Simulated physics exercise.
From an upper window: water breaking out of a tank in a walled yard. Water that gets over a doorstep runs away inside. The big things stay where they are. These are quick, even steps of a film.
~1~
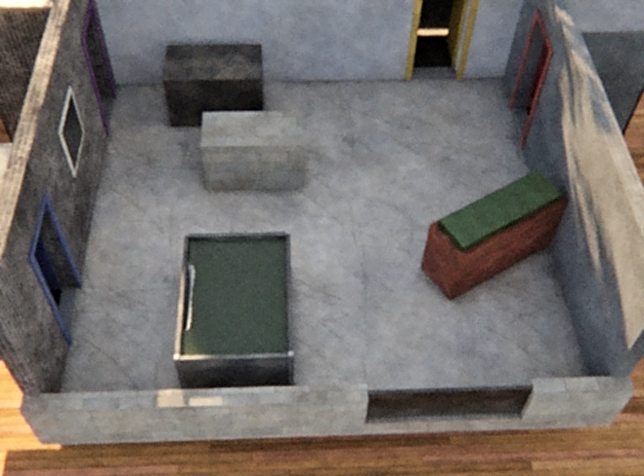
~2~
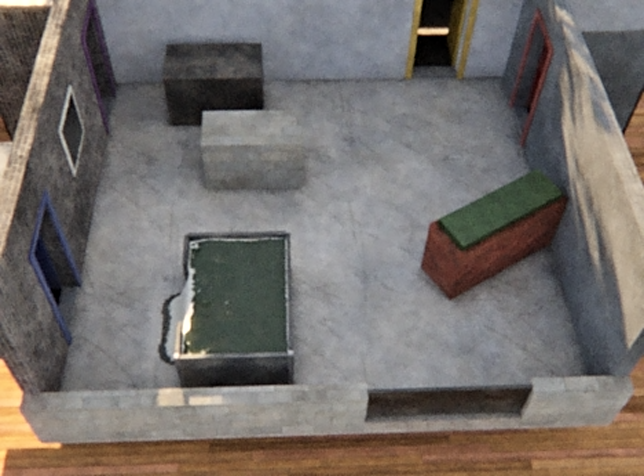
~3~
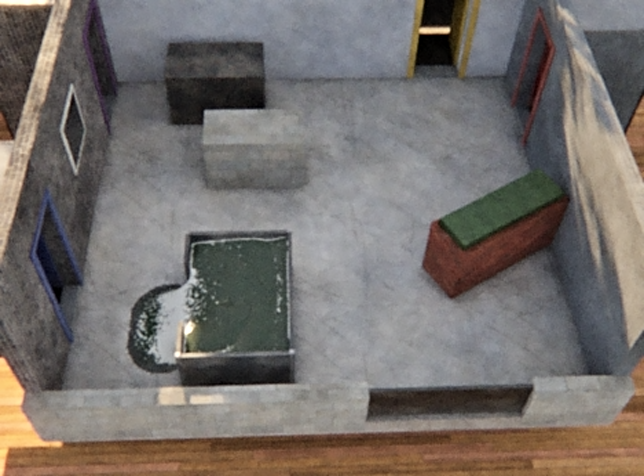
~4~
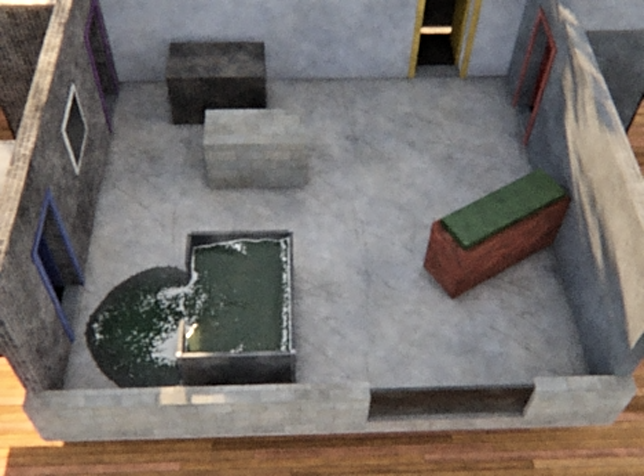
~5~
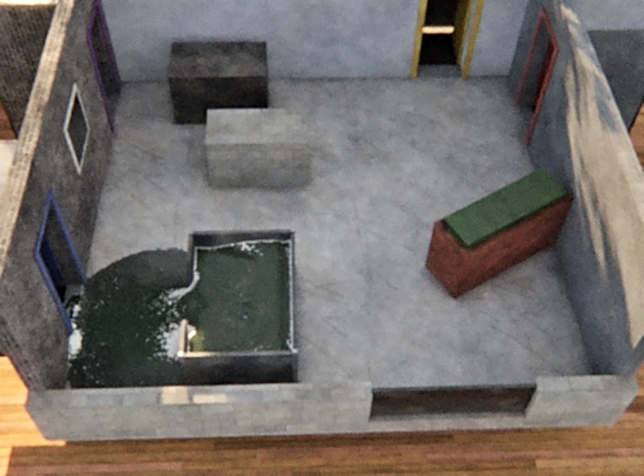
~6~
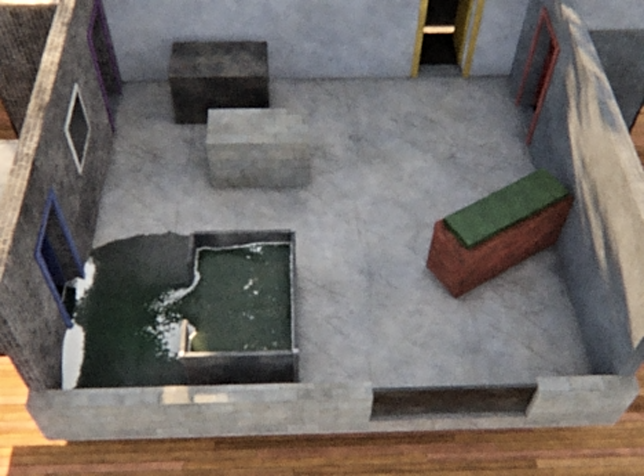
At the start, a tank of dark green water sits whole and still in a grey walled yard with several blocks. Water then breaks out of its left side and spreads across the floor in a widening, foam-flecked pool, reaching the left wall by the blue-framed doorway and covering that corner.
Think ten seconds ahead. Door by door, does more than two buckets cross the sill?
The red door admits no more than that; the blue door lets in a lot; the purple door lets in a lot; the yellow door admits no more than that.
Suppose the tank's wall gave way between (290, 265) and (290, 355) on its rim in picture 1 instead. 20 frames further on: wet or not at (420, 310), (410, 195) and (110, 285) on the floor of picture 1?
As listed: Wet, awash, free of water.
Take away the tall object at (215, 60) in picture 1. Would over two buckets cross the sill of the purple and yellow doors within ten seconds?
Purple floods, yellow is under.
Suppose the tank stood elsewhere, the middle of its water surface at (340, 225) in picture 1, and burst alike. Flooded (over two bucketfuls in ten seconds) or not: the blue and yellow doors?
Then: Blue door passes that mark, yellow door stays under.
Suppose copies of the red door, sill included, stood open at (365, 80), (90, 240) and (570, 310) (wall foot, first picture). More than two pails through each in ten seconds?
In that order: Is under, takes more, keeps below it.
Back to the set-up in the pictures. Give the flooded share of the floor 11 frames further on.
Close to 20 %.
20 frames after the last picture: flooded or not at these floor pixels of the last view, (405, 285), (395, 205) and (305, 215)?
In that order: Clear, clear, no water.
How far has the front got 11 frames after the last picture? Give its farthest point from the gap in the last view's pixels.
Close to (121, 91).
A moment on, water covers 15 % of the floor; the red door not reached, the blue door far over two buckets in, the purple door not reached, the yellow door not reached.
Next, water covers 20 % of the floor; the red door not reached, the blue door far over two buckets in, the purple door wet at the sill, nothing in, the yellow door not reached.
Then, water covers 35 % of the floor; the red door not reached, the blue door far over two buckets in, the purple door wet at the sill, nothing in, the yellow door not reached.
Later, water covers 55 % of the floor; the red door not reached, the blue door far over two buckets in, the purple door over two buckets in, the yellow door not reached.
In the end, water covers 75 % of the floor; the red door wet at the sill, nothing in, the blue door far over two buckets in, the purple door far over two buckets in, the yellow door wet at the sill, nothing in.
